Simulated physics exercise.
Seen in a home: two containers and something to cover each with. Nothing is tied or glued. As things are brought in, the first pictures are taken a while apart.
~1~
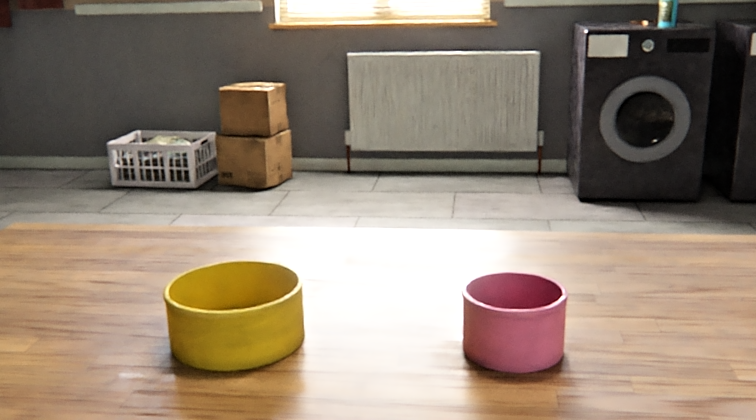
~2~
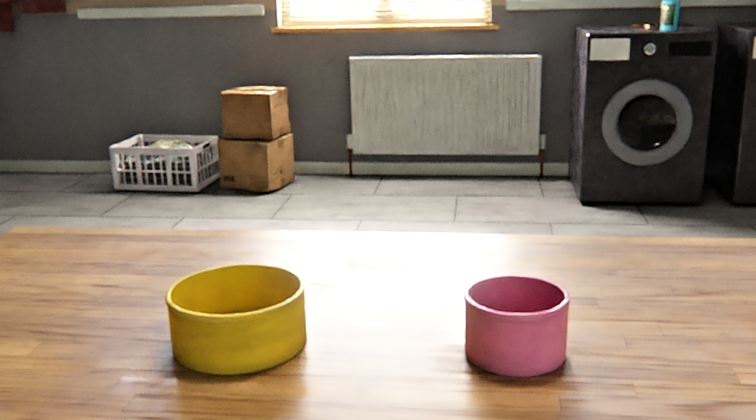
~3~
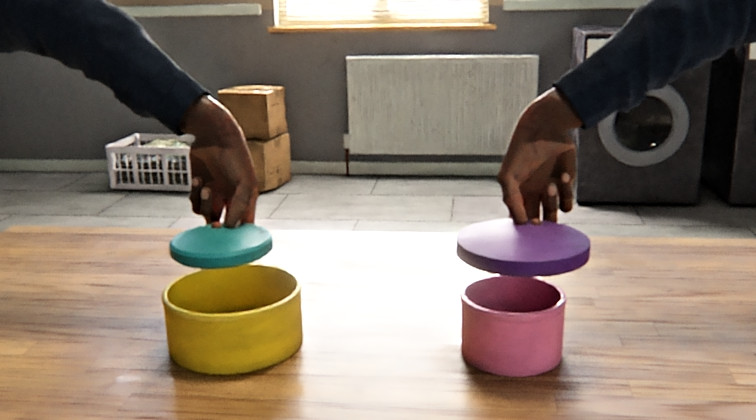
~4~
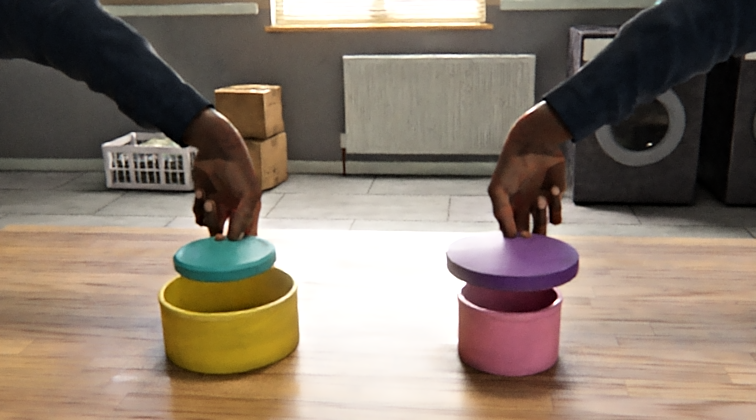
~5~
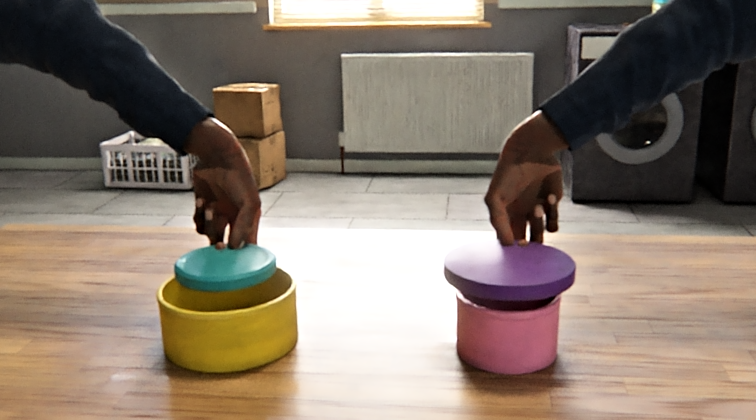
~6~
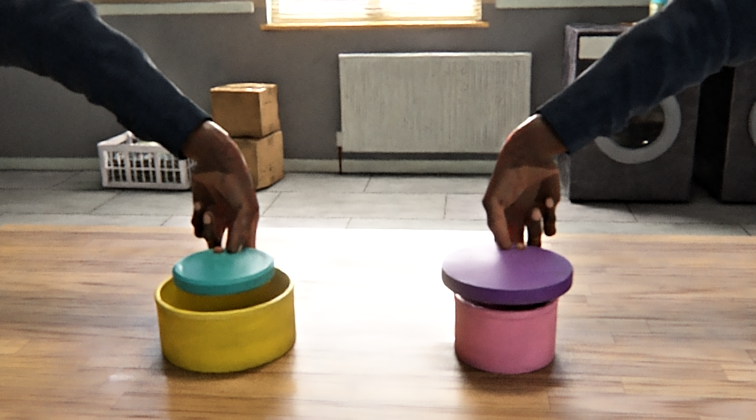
Two hands lower a turquoise disc and a purple disc onto yellow and pink containers.
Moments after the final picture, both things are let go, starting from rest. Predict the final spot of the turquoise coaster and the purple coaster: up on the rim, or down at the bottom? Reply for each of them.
The turquoise coaster goes down to the bottom. The purple coaster stays up on the rim.
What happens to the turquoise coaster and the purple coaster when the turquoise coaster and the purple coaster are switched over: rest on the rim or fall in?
Once moved, the turquoise coaster does not fall in; as for the purple coaster, it tumbles in.
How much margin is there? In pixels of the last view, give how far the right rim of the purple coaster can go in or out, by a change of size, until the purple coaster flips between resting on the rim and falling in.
Left, by around 16 pixels.
Then, 0.16 s past the last view, turquoise coaster in the air near (229, 326); purple coaster sitting on the rim near (506, 283).
Finally, the turquoise coaster slips past the rim, near (229, 329); the purple coaster works as a lid, near (506, 283).
